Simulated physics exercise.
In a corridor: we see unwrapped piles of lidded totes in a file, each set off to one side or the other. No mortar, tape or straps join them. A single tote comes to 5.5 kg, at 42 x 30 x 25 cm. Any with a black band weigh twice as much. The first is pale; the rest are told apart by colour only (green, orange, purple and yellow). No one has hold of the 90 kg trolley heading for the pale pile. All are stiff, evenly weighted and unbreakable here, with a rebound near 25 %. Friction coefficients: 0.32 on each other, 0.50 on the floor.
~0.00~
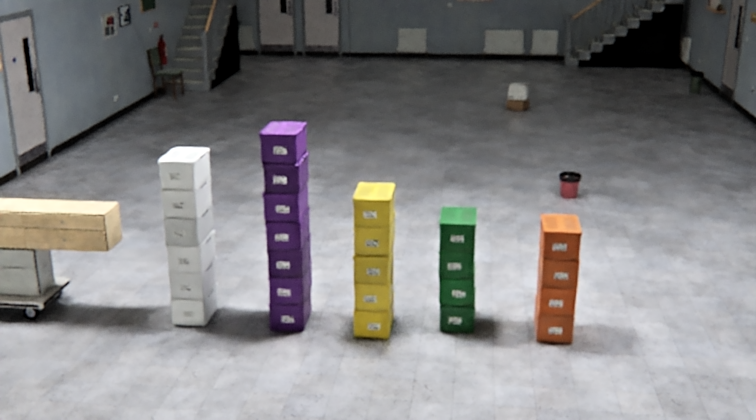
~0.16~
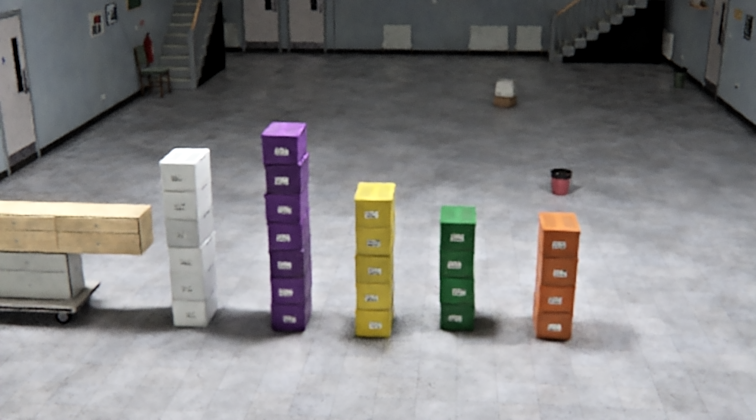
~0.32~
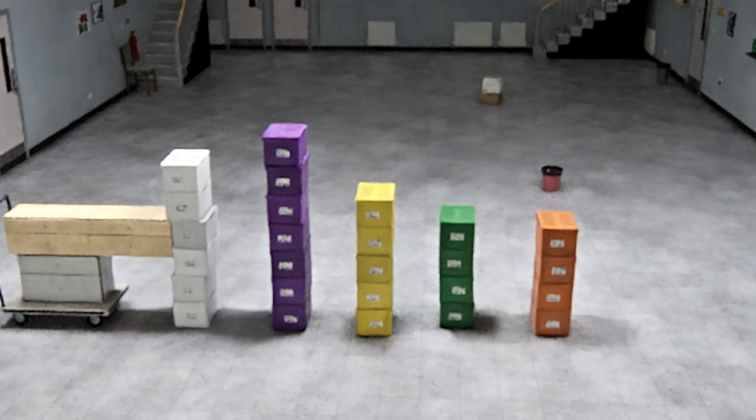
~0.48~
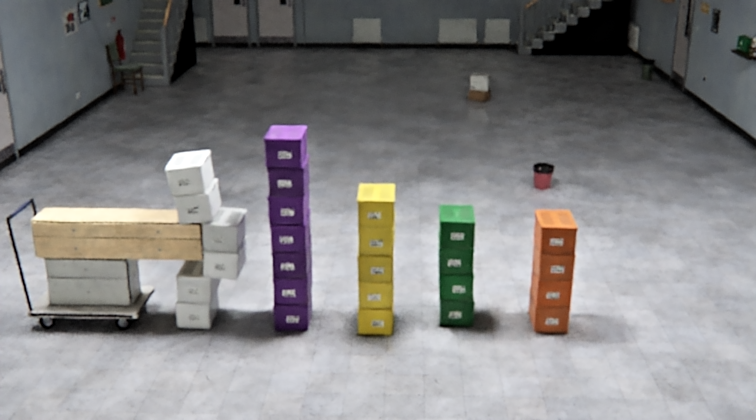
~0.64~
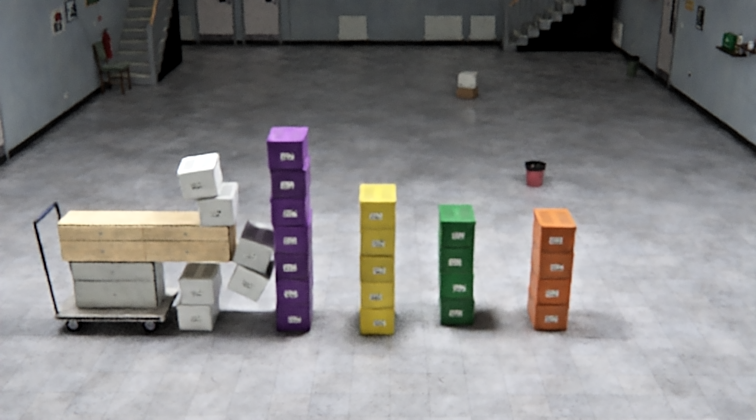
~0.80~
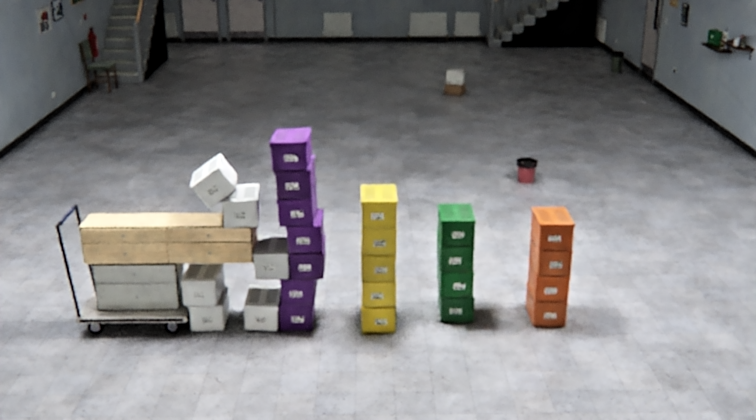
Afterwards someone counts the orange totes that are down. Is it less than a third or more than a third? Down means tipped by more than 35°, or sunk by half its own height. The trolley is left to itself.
It comes to over a third.
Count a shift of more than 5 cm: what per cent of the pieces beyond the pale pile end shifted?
Shifted: 95 per cent.
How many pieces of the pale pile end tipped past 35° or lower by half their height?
3 of them.
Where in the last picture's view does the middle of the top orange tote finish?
Around (703, 307).
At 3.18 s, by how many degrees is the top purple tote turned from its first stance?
Roughly 90°.
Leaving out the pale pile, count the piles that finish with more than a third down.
4 in all.
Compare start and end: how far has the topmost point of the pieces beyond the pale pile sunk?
About 80 cm.
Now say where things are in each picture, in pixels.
In the first picture (places mark the middle of the side facing us; the camera moves round a little), load (97, 226) 53 cm short; top orange tote (562, 246); top purple tote (278, 149); the rest undisturbed.
Load (132, 229) 24 cm short; top orange tote (561, 244), in the second picture.
Load (165, 232) 40 mm in; top orange tote (559, 243), in the third picture.
Load (195, 235) 27 cm in, top of the pale pile leaning 6°; top orange tote (559, 241); the rest undisturbed, in the fourth picture.
Load (222, 237) 49 cm in, top of the pale pile leaning 7°; top orange tote (558, 240); the rest undisturbed, in the fifth picture.
Load (245, 238) 67 cm in, top of the pale pile leaning 35°; top orange tote (557, 238); top purple tote (289, 157) shifted 21 mm; 6 disturbed, none down, in the sixth picture.
After 1.12 s, 3 of the pale pile down; none of the 4 orange totes down (0 of 20 in all colours); top orange tote unmoved; top purple tote leaning 11°.
After 2.00 s, 3 of the pale pile down; none of the 4 orange totes down (7 of 20 in all colours); top orange tote unmoved; top purple tote leaning 31°, 24 cm lower.
After 2.52 s, 3 of the pale pile down; none of the 4 orange totes down (11 of 20 in all colours); top orange tote leaning 3°; top purple tote on its side.
After 3.18 s, 3 of the pale pile down; 4 of the 4 orange totes down (19 of 20 in all colours); top orange tote on its side; top yellow tote on its side.
At rest (4.6 s), 3 of the pale pile down; 3 of the 4 orange totes down (18 of 20 in all colours); top orange tote on its side; top green tote upside down. That is 75 per cent. As the last picture would show them, middles, top orange tote near (703, 307), top green tote near (597, 260).
